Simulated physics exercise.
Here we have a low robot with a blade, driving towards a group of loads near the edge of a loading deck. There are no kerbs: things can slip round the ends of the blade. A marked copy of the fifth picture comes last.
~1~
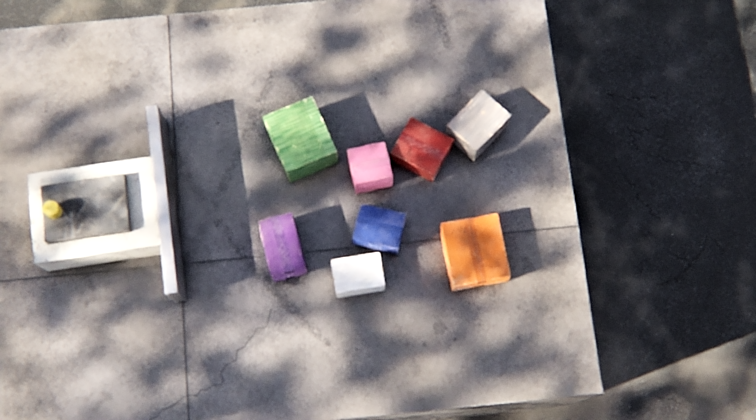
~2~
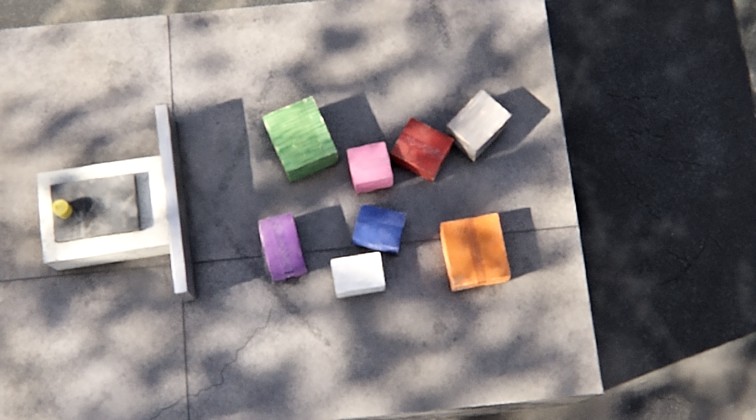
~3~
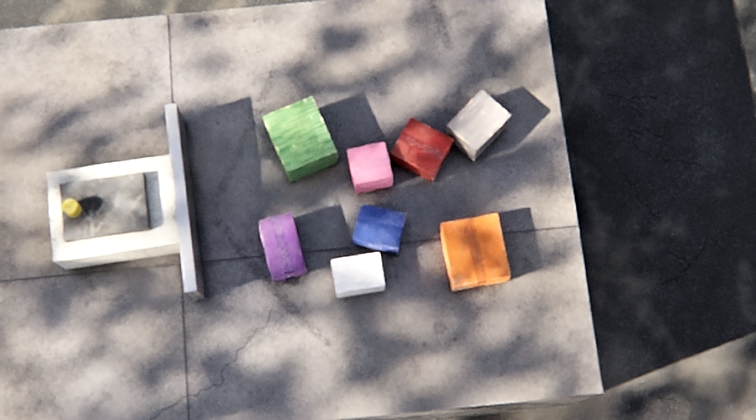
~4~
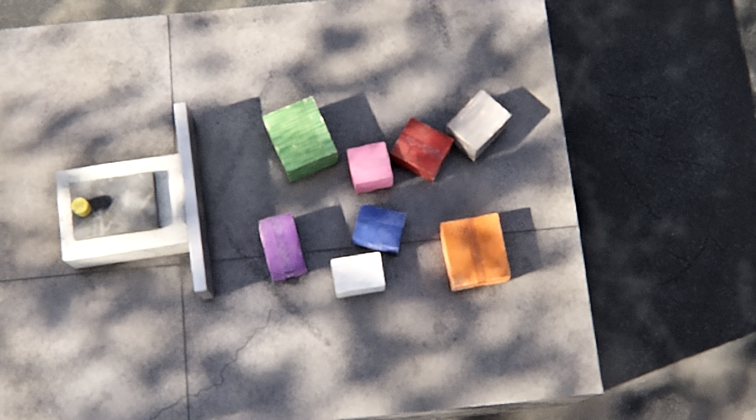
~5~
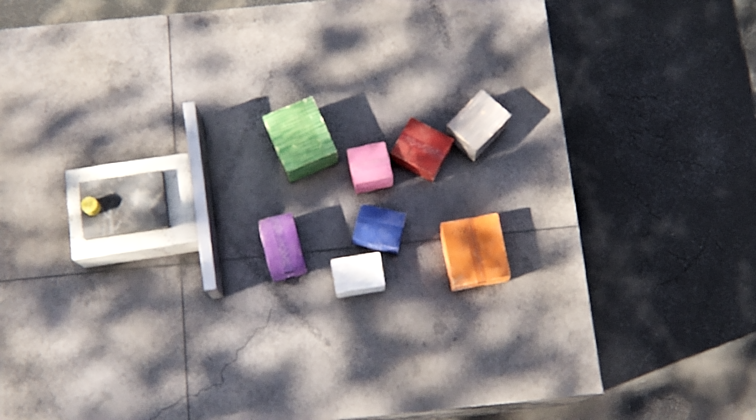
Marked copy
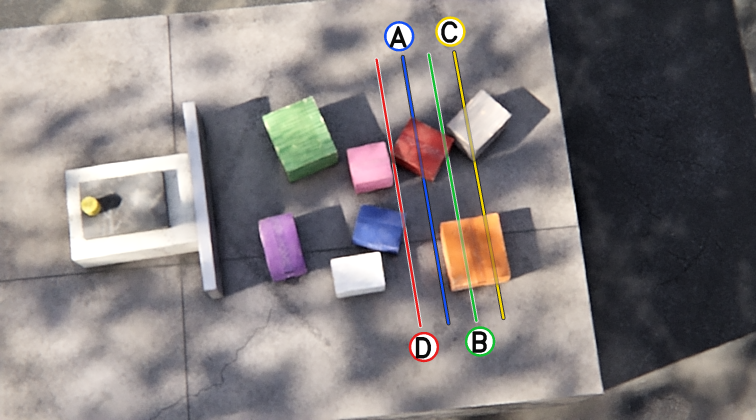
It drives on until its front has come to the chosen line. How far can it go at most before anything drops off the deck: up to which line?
No farther than B.
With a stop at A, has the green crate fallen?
No.
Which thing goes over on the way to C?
It is the red parcel.
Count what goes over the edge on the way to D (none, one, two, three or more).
The count is none.
On the marked copy, A at (425, 186); B at (452, 184); C at (478, 181); D at (398, 189).
With B. Early on, robot (222, 196); white crate (370, 276); green crate (318, 141).
Further on, robot (313, 187); grey crate (503, 113); red parcel (502, 167).
At the end, robot (382, 181); red parcel (561, 177); grey crate (525, 108); nothing has fallen.
As for the rest, A is safe but short; C drops the red parcel; D is safe but short.
